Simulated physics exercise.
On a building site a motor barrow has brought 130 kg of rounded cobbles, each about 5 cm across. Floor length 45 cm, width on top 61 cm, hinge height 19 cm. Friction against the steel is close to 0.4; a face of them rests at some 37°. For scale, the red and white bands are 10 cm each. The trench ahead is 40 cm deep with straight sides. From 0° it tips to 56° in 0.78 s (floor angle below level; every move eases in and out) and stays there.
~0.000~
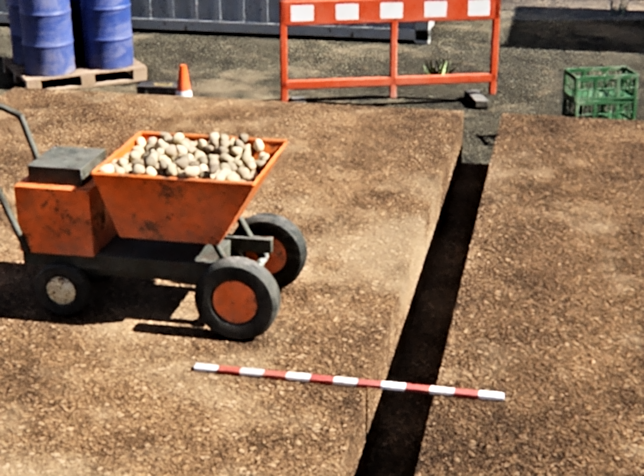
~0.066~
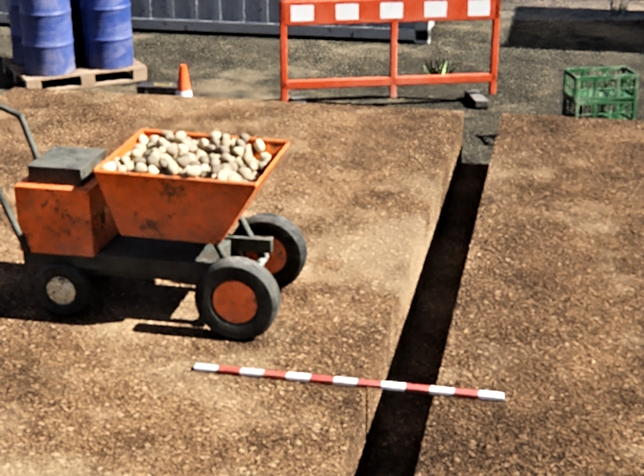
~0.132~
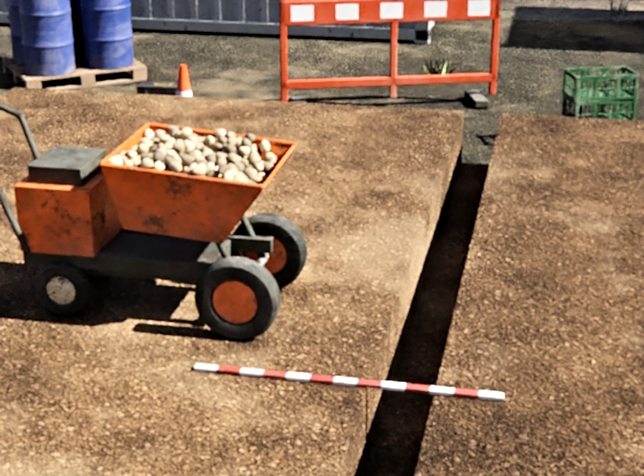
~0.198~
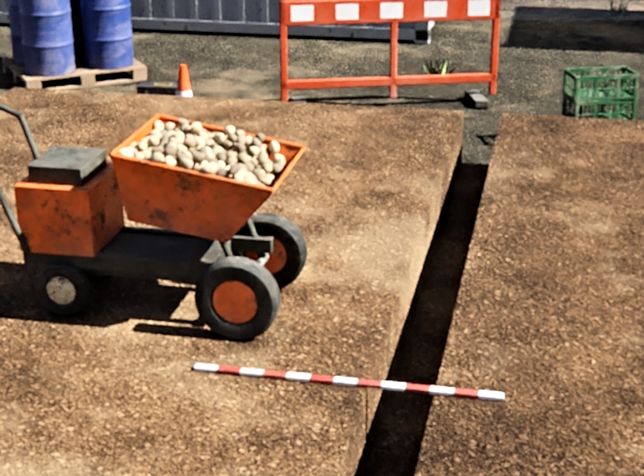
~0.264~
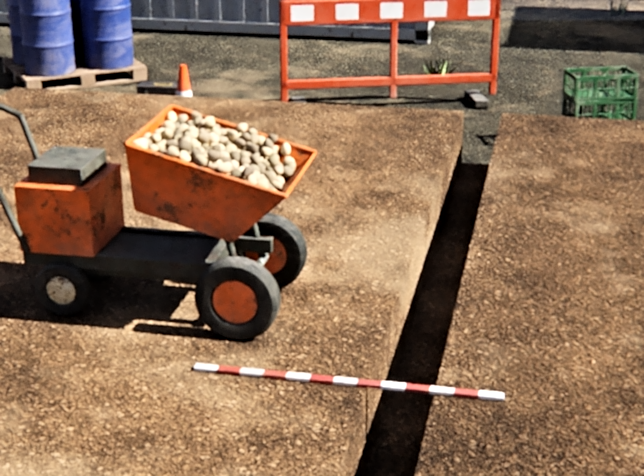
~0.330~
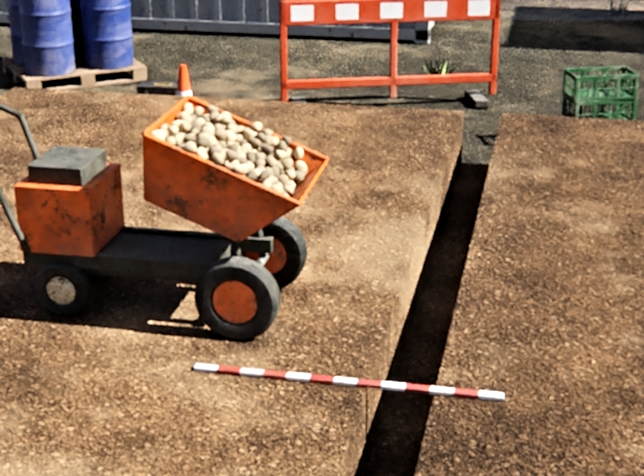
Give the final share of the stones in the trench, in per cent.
Some 39 per cent of it.
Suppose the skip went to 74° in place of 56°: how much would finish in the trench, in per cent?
It would be near 80 per cent.
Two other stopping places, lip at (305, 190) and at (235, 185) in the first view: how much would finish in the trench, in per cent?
First some 15, then 35 per cent.
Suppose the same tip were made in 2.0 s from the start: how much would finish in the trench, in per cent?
It would be near 30 per cent.
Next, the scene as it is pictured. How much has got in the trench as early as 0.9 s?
About 10 per cent by then.
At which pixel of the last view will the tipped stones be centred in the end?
Near (424, 393).
After 0.6 s the floor is at 47°; 100 % in the skip; the foremost stones are at (333, 213).
After 0.9 s the floor is at 56°; 85 % in the skip, 5 % short of the trench, 10 % in the trench; the foremost stones are at (423, 324).
After 1.2 s the floor is at 56°; 60 % in the skip, 4 % short of the trench, 28 % in the trench, 8 % past the trench; the foremost stones are at (523, 331).
After 3.2 s the floor is at 56°; 50 % in the skip, 3 % short of the trench, 39 % in the trench, 8 % past the trench; the foremost stones are at (629, 347).
